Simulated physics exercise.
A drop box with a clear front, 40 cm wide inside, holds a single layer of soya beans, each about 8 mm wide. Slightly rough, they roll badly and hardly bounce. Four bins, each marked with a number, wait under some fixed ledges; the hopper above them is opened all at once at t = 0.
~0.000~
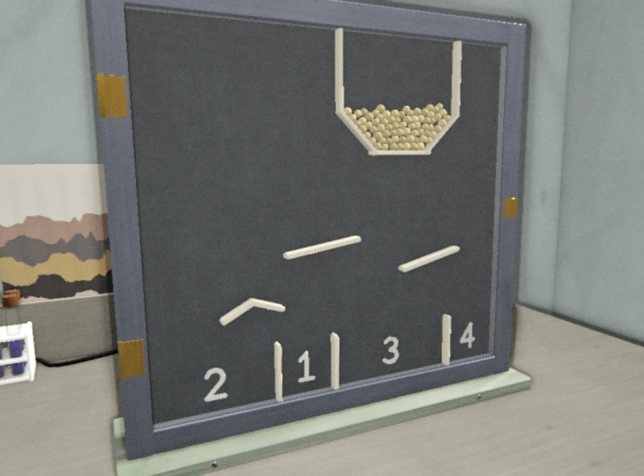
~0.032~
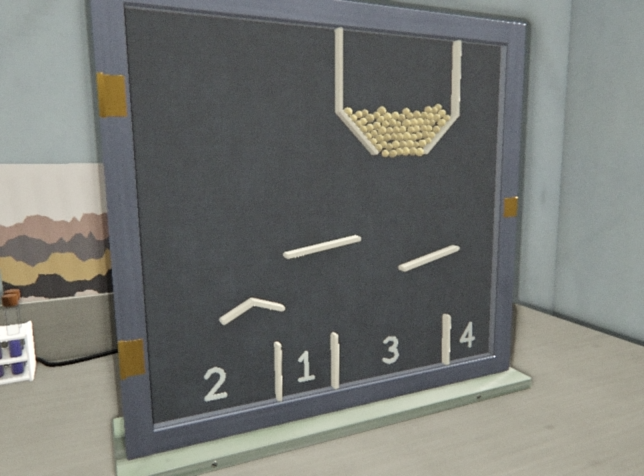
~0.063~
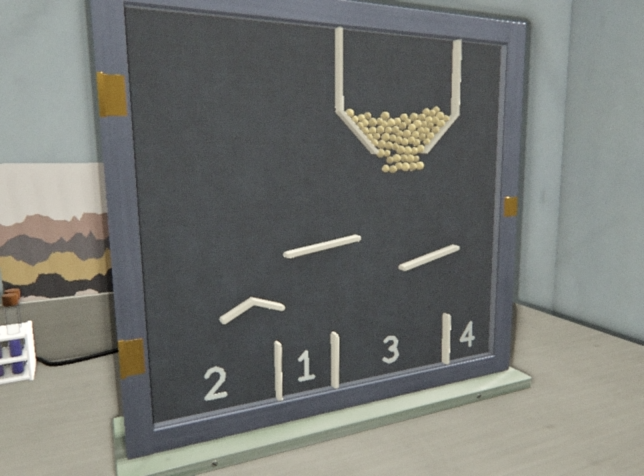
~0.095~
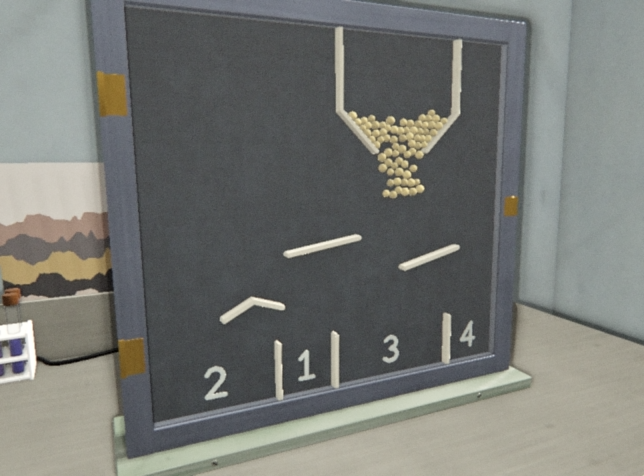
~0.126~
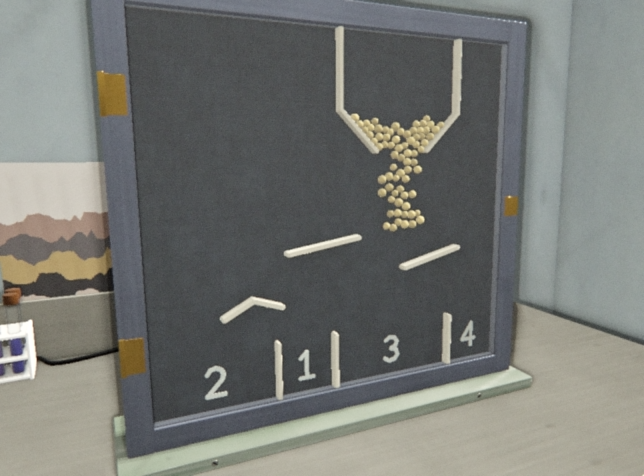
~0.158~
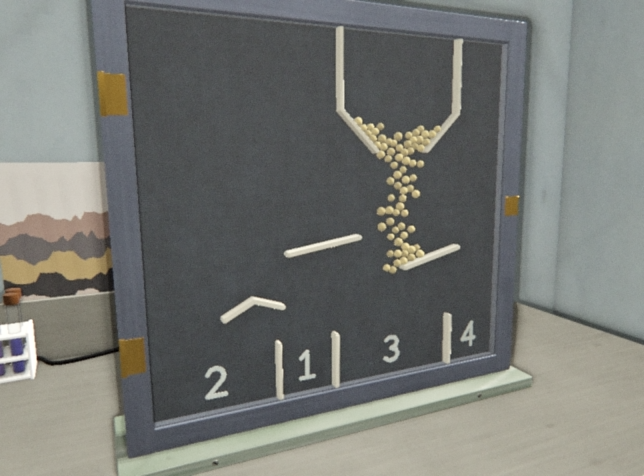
Pale round beans pouring from an opened hopper in a dark framed board, streaming down past slanted ledges above numbered bins.
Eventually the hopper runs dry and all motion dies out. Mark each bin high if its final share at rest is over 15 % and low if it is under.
Bin 1: Low; bin 2: Low; bin 3: High; bin 4: Low.
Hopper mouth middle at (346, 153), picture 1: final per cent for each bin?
Final shares - bin 1: 15, bin 2: 15, bin 3: 45, bin 4: 0.
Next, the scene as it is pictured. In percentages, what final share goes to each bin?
Bin 1: 0; bin 2: 0; bin 3: 95; bin 4: 0.
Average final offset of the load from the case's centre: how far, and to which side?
It sits around 4 cm right of centre.
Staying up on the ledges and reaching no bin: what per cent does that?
About 0 %.
After 0.24 s 95 % have left the hopper; down in the bins, no. 3, 20 %.
After 0.55 s 100 % have left the hopper; down in the bins, no. 3, 85 %.
All still by 2.2 s, no. 1, 0 %, no. 2, 0 %, no. 3, 95 %, no. 4, 0 %.
